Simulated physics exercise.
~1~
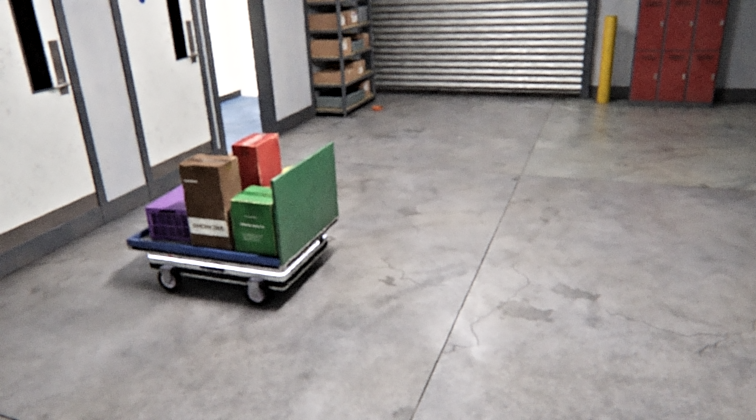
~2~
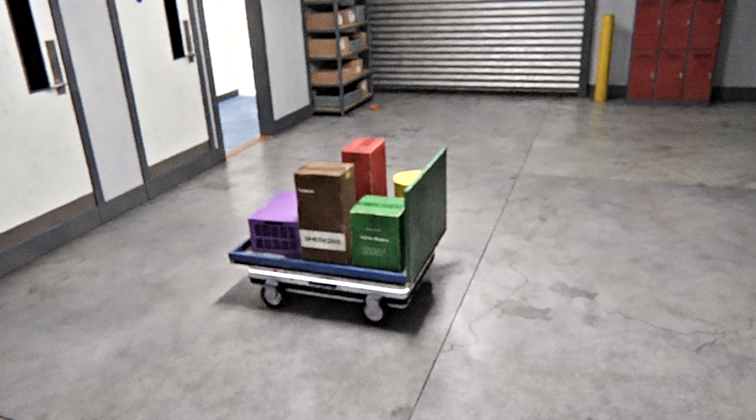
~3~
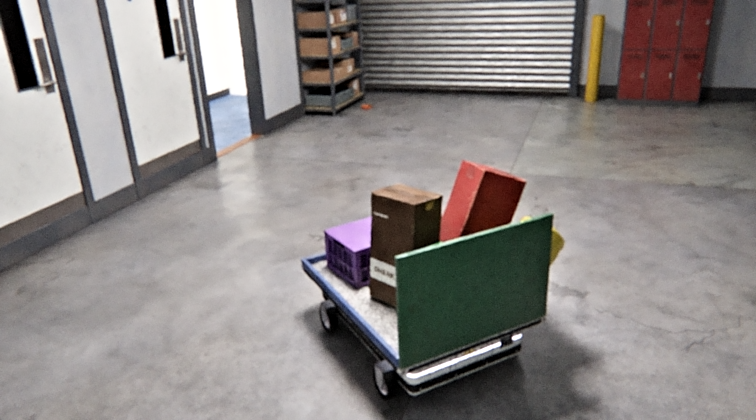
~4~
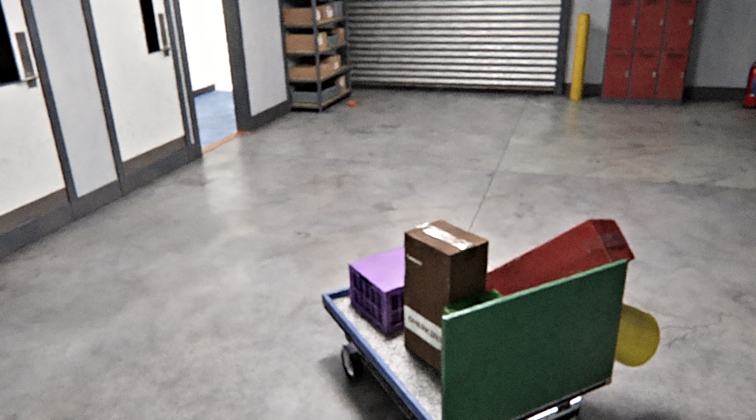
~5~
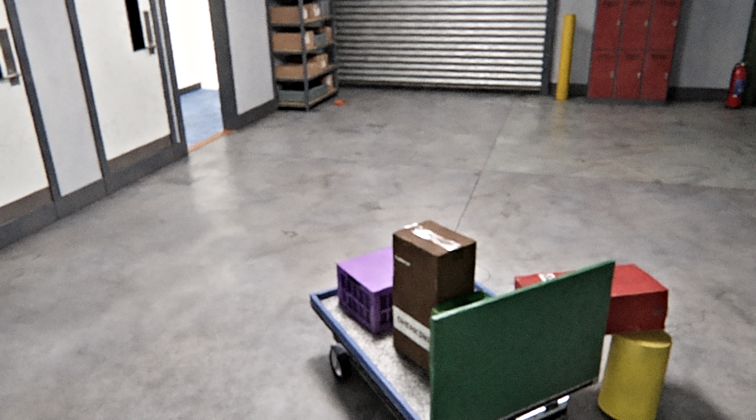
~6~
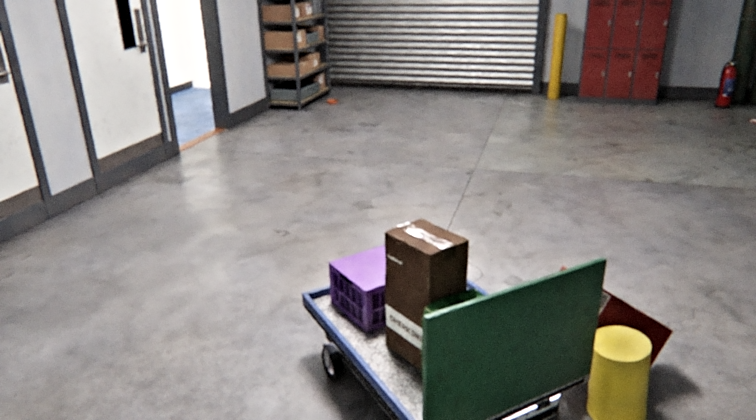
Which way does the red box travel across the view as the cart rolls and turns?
The red box travels to the right, ending up on the floor beyond the cart's green board.
Flat cart crossing a warehouse floor and turning, shedding a yellow pail and red box before stopping with the rest aboard.
